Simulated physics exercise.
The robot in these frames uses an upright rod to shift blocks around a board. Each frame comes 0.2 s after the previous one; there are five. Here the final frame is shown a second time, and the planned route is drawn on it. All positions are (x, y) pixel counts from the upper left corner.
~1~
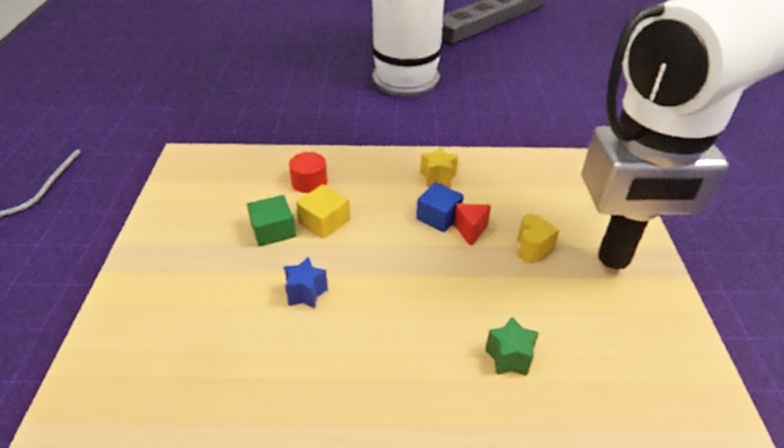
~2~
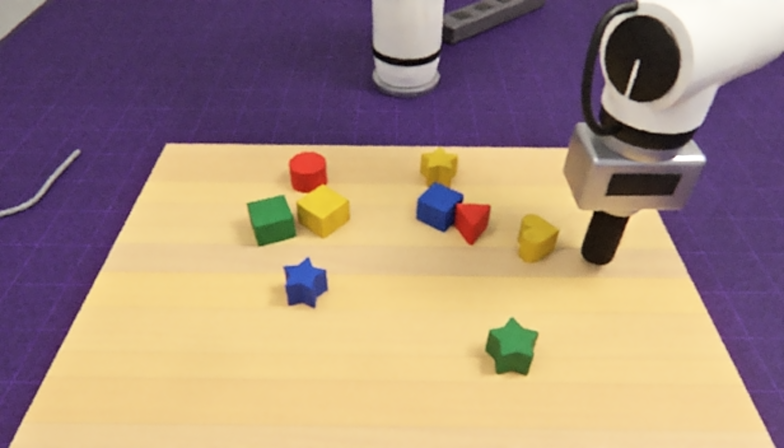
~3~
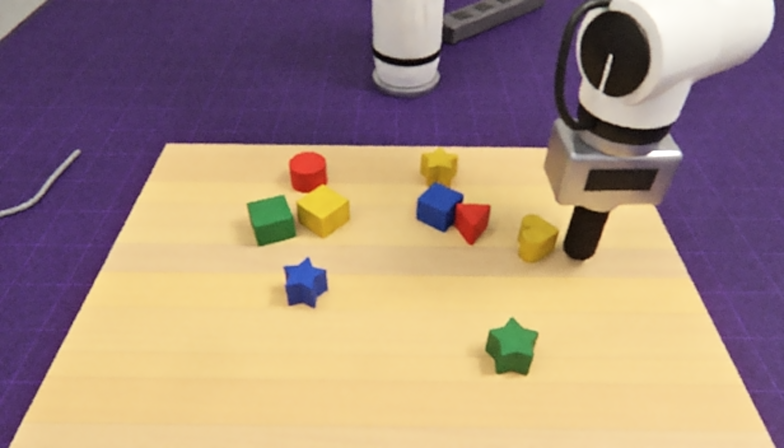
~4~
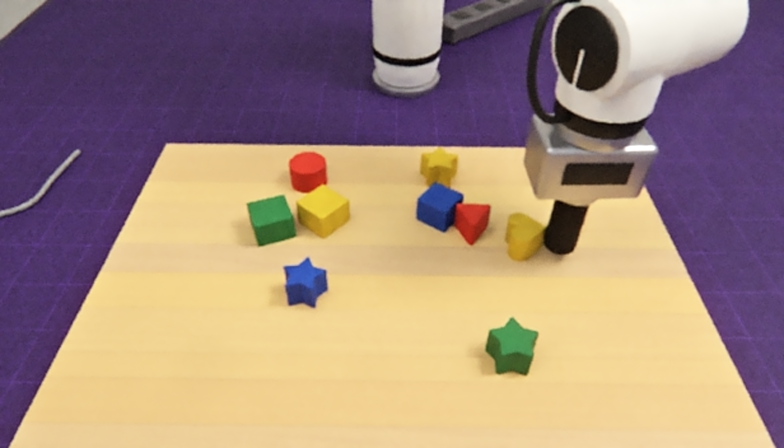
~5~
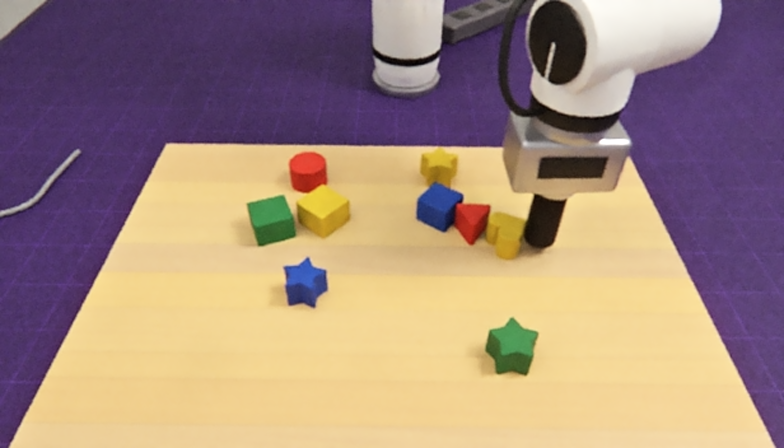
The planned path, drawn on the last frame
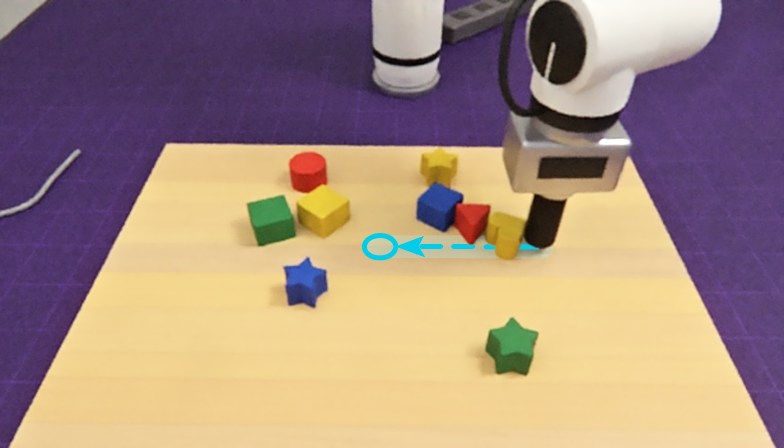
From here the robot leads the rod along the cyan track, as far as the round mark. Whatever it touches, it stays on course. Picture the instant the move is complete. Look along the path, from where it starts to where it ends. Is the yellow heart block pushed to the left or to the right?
It heads left.
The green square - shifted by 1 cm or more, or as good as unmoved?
At the end, its place is the same.
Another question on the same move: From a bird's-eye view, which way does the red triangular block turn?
It twists clockwise.
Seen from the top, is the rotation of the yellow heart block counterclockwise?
Yes - that is the case.
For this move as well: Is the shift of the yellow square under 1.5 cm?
Yes
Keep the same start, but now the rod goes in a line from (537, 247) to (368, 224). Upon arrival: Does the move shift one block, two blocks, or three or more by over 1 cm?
I expect three or more blocks to be moved by more than 1 cm.
The drawn path runs from (537, 247) directly to (380, 247).
On the path given first. One third of the way, rod (485, 239); blue square (435, 193); red triangular block (456, 211), turned 50° clockwise; yellow heart block (456, 230), turned 35° anticlockwise.
Two thirds of the way, rod (433, 238); blue square (416, 183), turned 25° clockwise; red triangular block (416, 204), turned 85° clockwise; yellow heart block (405, 235), turned 60° anticlockwise.
At the end, rod (380, 238); green square not moved; yellow square not moved; blue square (413, 181), turned 40° clockwise; red triangular block (400, 202), turned 135° clockwise; yellow heart block (356, 243), turned 85° anticlockwise.
